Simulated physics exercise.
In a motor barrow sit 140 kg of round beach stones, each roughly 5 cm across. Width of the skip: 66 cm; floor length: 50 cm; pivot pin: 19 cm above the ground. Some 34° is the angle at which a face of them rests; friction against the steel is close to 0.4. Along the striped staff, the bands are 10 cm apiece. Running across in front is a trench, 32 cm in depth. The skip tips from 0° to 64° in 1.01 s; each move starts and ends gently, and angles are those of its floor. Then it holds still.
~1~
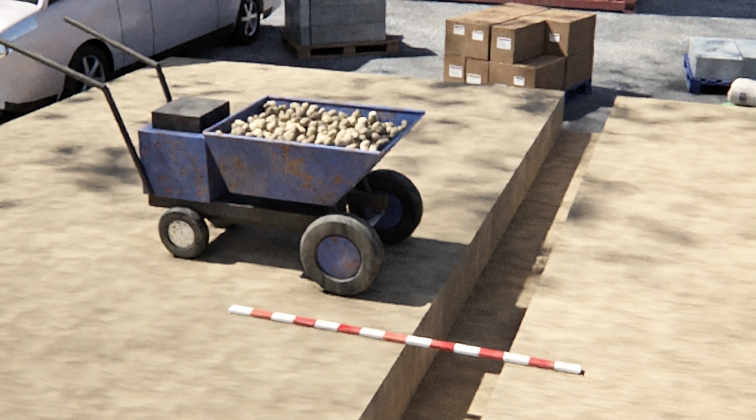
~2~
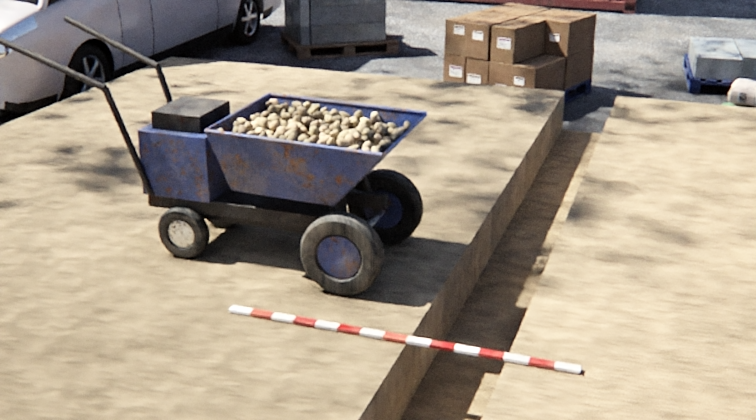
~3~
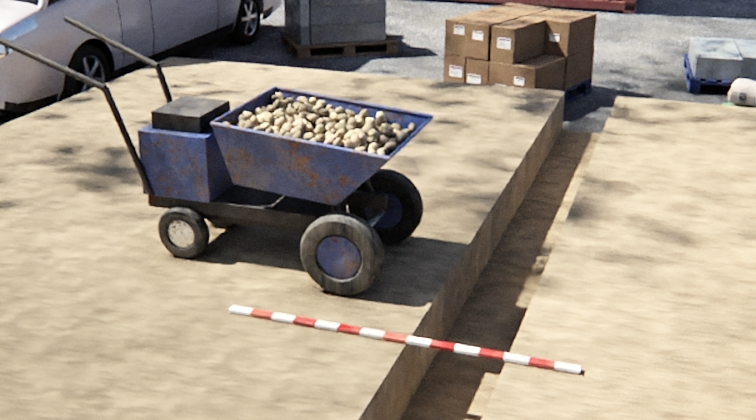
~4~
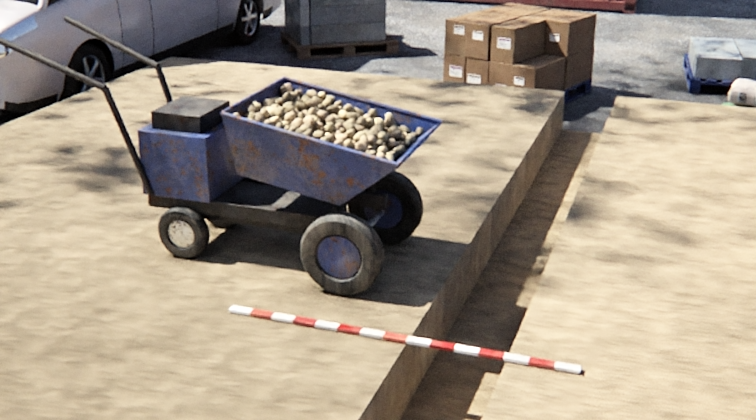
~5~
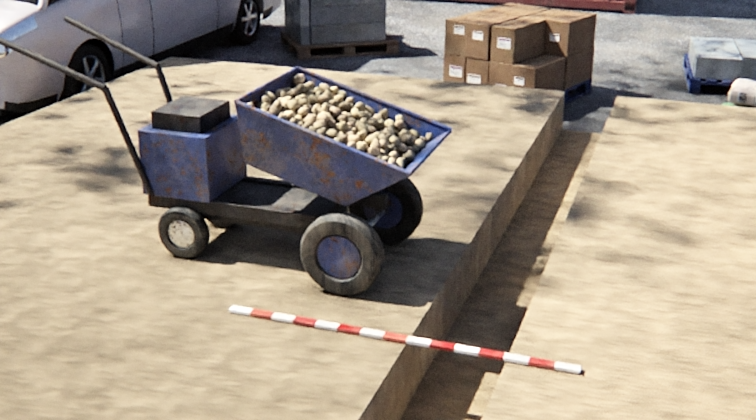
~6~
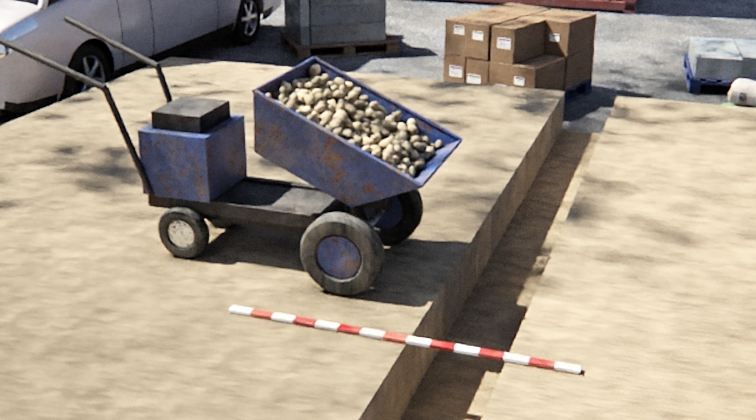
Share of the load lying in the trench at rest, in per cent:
71 per cent.
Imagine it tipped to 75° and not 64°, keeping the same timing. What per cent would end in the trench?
It would be close to 75 percent.
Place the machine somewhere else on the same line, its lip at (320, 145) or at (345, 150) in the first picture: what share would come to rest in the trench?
I'd say some 95 per cent and some 95 per cent.
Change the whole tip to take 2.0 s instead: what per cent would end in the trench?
85 per cent.
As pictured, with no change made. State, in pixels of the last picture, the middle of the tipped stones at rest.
(513, 329).
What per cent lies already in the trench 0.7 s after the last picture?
I'd put it near 30 per cent.
Then, 0.3 s after the last picture the floor is at 54°, 100 % in the skip; the foremost stones are at (462, 214).
Then, 0.7 s after the last picture the floor is at 64°, 67 % in the skip, 28 % in the trench, 5 % past the trench; the foremost stones are at (557, 296).
Then, 1.0 s after the last picture the floor is at 64°, 28 % in the skip, 44 % in the trench, 28 % past the trench; the foremost stones are at (690, 312).
Then, 3.0 s after the last picture the floor is at 64°, 0 % in the skip, 71 % in the trench, 29 % past the trench; the foremost stones are past the picture's edge.
